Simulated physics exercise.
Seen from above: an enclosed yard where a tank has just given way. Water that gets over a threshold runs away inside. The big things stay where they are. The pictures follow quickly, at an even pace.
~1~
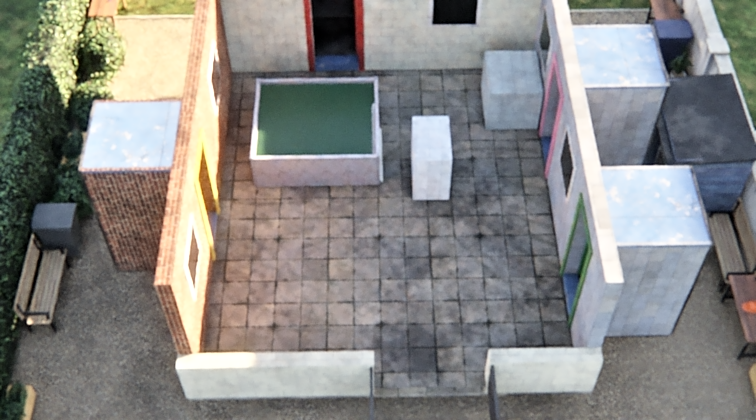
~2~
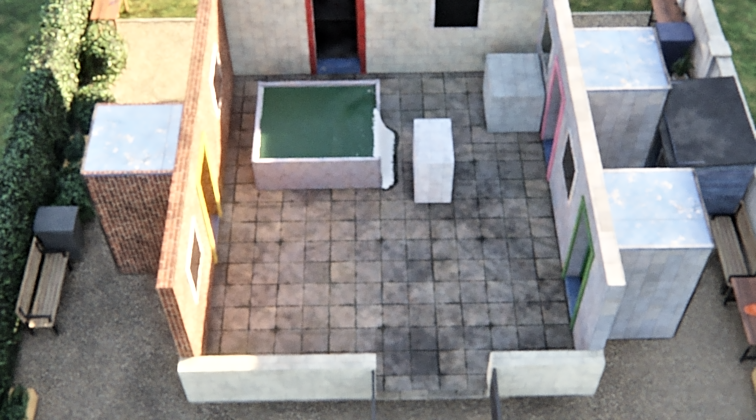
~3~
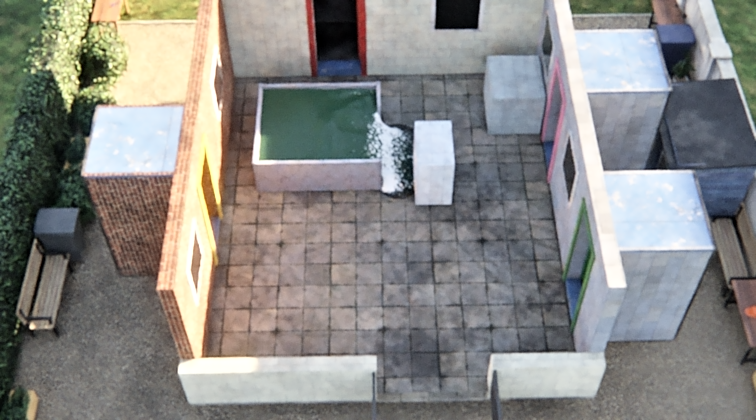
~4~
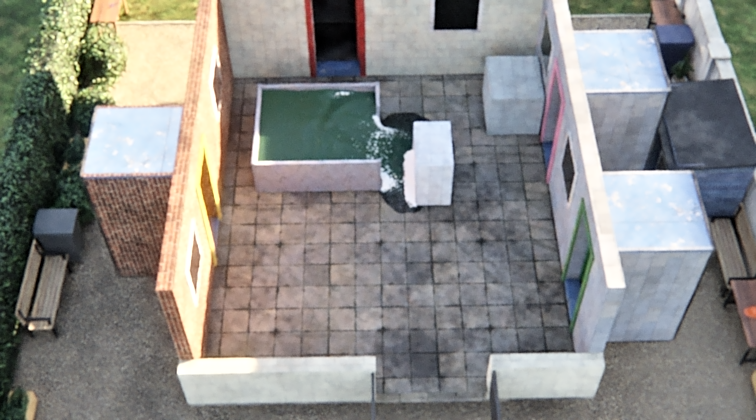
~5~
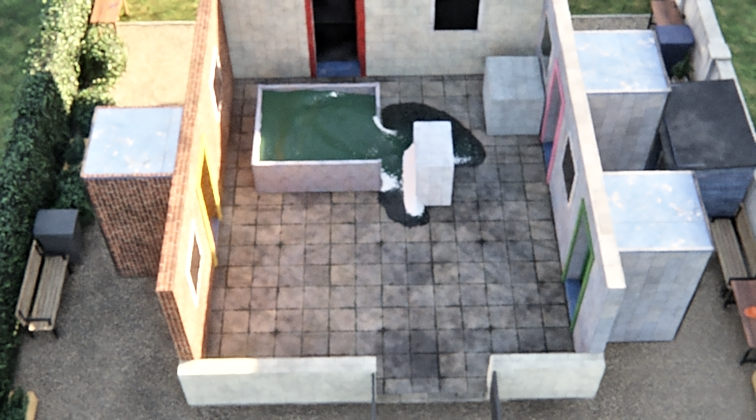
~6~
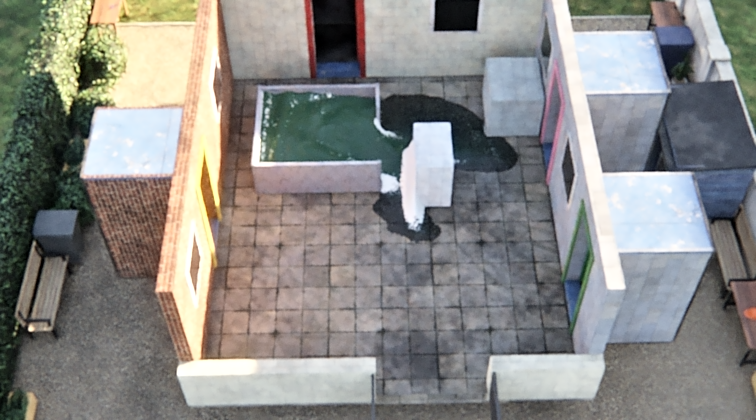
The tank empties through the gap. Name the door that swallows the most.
Most goes in at the pink door.
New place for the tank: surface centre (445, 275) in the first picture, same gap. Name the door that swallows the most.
Most goes in at the one in green.
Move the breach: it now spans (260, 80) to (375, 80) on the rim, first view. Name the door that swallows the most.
Most goes in at the red-painted one.
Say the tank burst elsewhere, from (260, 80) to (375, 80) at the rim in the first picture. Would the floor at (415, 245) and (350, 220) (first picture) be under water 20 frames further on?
In that order: Not flooded, not flooded.
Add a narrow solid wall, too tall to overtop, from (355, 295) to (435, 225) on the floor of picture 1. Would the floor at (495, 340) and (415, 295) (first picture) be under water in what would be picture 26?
In that order: Clear, dry.
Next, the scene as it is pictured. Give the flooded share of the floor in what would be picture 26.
Close to 70 %.
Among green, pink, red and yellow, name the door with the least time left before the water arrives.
First comes the pink one.
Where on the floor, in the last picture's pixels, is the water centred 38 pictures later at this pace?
I would point to (374, 184).
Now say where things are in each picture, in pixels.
The first frame shows still water in the water tank at (316, 120).
In the second frame, the front is at (389, 131), out from the gap at (377, 148).
In the third frame, water pours out at (378, 152) and has run to (408, 193).
In the fourth frame, water pours out at (377, 154) and has run to a hidden place.
In the fifth frame, the front is at (480, 151), out from the gap at (377, 154).
In the sixth frame, water pours out at (377, 155) and has run to (511, 151).
A moment on, water covers 25 % of the floor; pink door some in, green door not reached, yellow door not reached, red door not reached.
Next, water covers 50 % of the floor; pink door a lot in, green door not reached, yellow door not reached, red door not reached.
Then, water covers 70 % of the floor; pink door a lot in, green door wet at the sill, nothing in, yellow door not reached, red door wet at the sill, nothing in.
Later, water covers 90 % of the floor; pink door a lot in, green door wet at the sill, nothing in, yellow door wet at the sill, nothing in, red door wet at the sill, nothing in.
In the end, water covers 95 % of the floor; pink door a lot in, green door wet at the sill, nothing in, yellow door wet at the sill, nothing in, red door wet at the sill, nothing in; the pink door has let in the most.
